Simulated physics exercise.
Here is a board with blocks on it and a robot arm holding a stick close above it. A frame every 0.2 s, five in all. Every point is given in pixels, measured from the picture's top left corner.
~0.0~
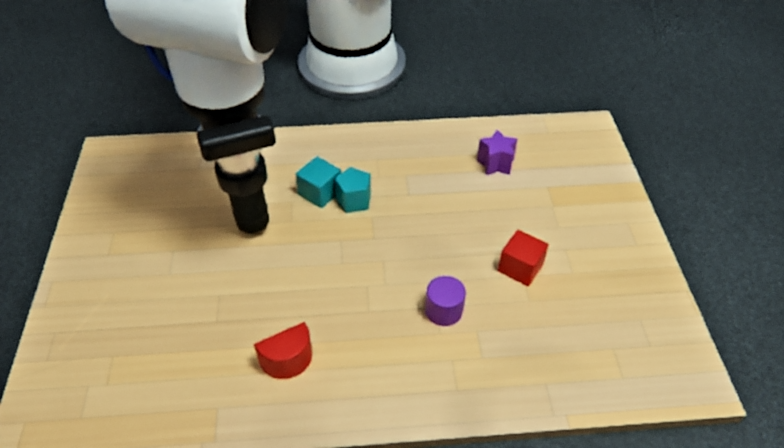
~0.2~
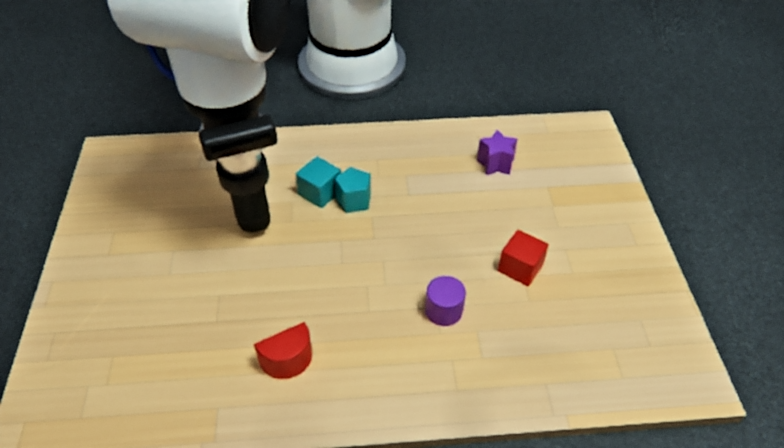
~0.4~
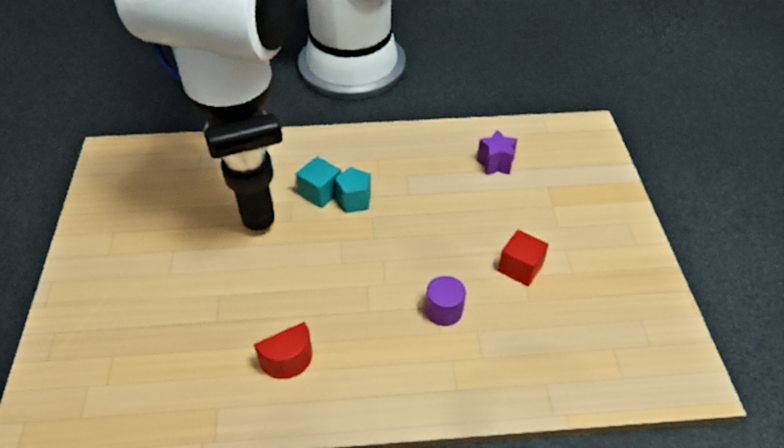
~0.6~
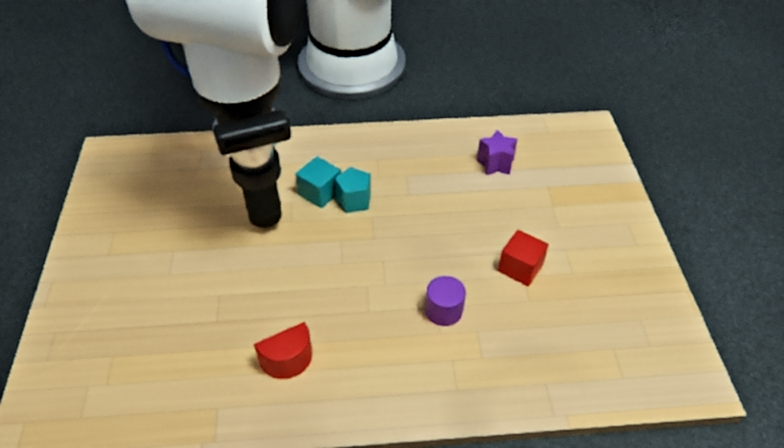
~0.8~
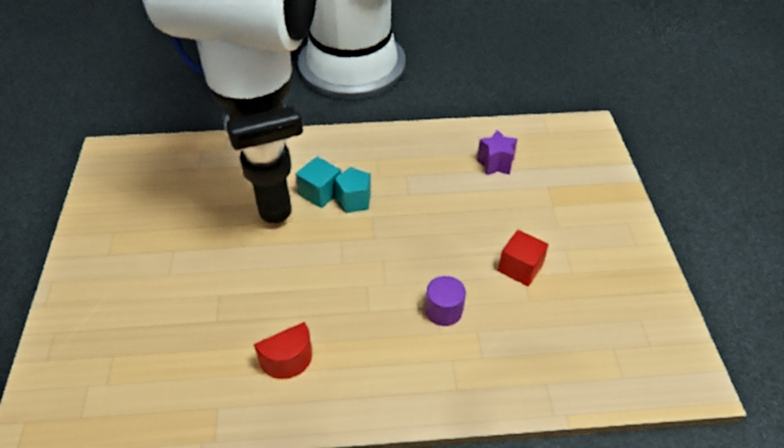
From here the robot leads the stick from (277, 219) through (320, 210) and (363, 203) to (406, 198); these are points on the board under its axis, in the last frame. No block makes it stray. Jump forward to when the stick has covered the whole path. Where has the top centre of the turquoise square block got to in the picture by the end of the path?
Roughly at (331, 161).
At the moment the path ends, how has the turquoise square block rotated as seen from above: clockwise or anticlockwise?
From above, the turn goes anticlockwise.
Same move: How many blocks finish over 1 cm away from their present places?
Blocks moved: Two.
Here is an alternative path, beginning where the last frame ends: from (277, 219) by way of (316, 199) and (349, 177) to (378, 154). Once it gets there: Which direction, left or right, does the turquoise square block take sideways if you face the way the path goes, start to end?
It's going to go left.
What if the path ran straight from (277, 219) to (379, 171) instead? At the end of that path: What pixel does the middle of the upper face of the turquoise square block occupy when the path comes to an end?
My prediction: (371, 129).
On the path given first. One third of the way, stick at (320, 202); turquoise square block at (326, 164), turned 20° anticlockwise; turquoise pentagonal block at (357, 179).
Two thirds of the way, stick at (363, 195); turquoise square block at (331, 161), turned 45° anticlockwise; turquoise pentagonal block at (390, 169).
At the end, stick at (407, 191); turquoise square block at (331, 161), turned 45° anticlockwise; turquoise pentagonal block at (424, 157), turned 40° anticlockwise.
